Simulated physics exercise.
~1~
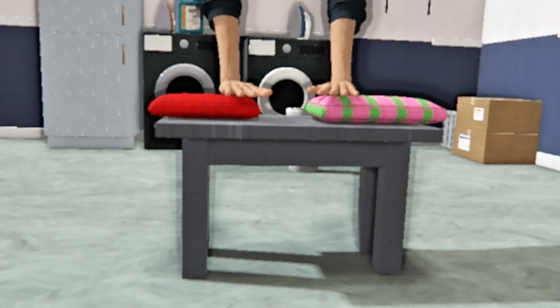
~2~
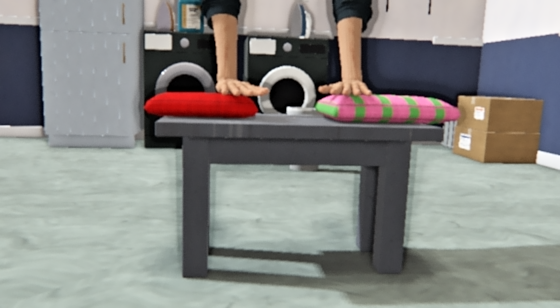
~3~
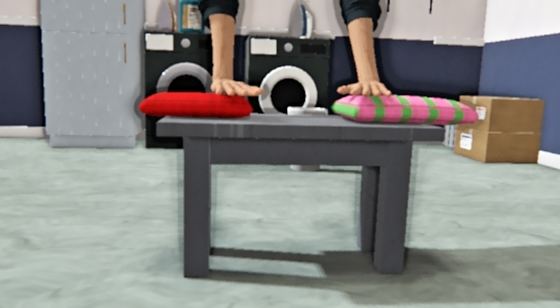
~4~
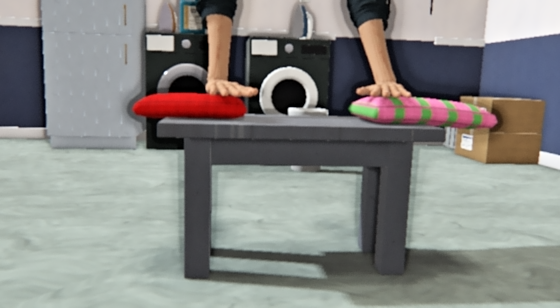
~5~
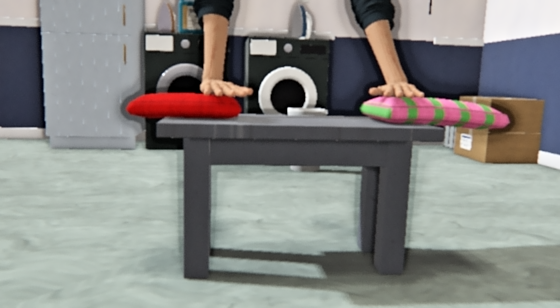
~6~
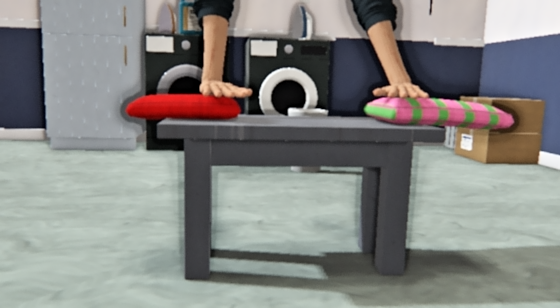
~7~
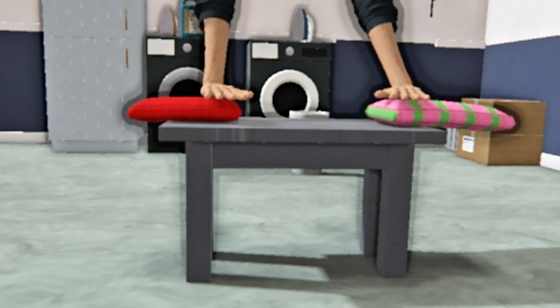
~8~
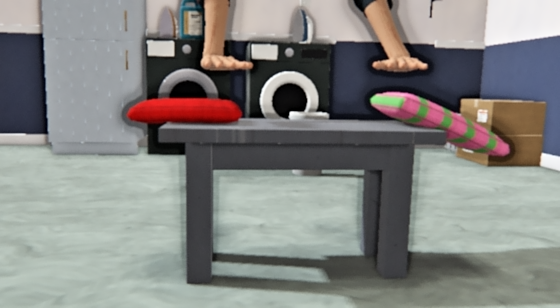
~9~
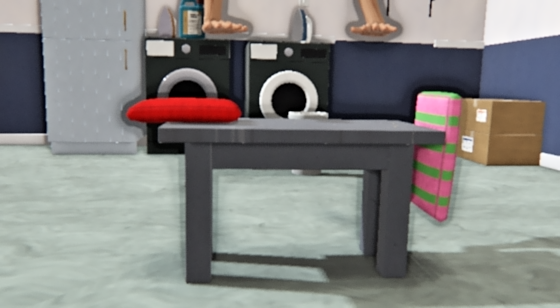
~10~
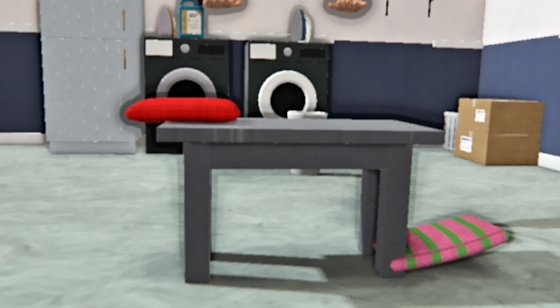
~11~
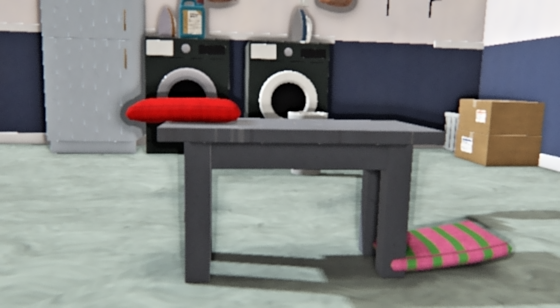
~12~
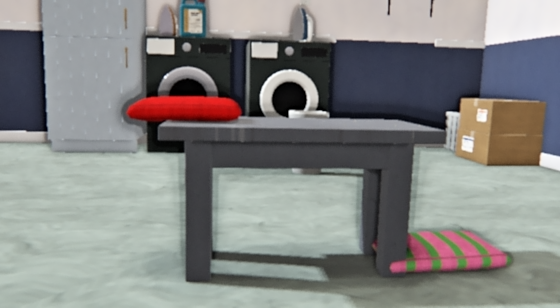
We see two hands on a grey table slide a red cushion-like sack slightly left and a pink, green-striped pillow farther right, over the table's edge. The hands lift away, and the pillow tips and falls to the floor, while the red sack stays on top.
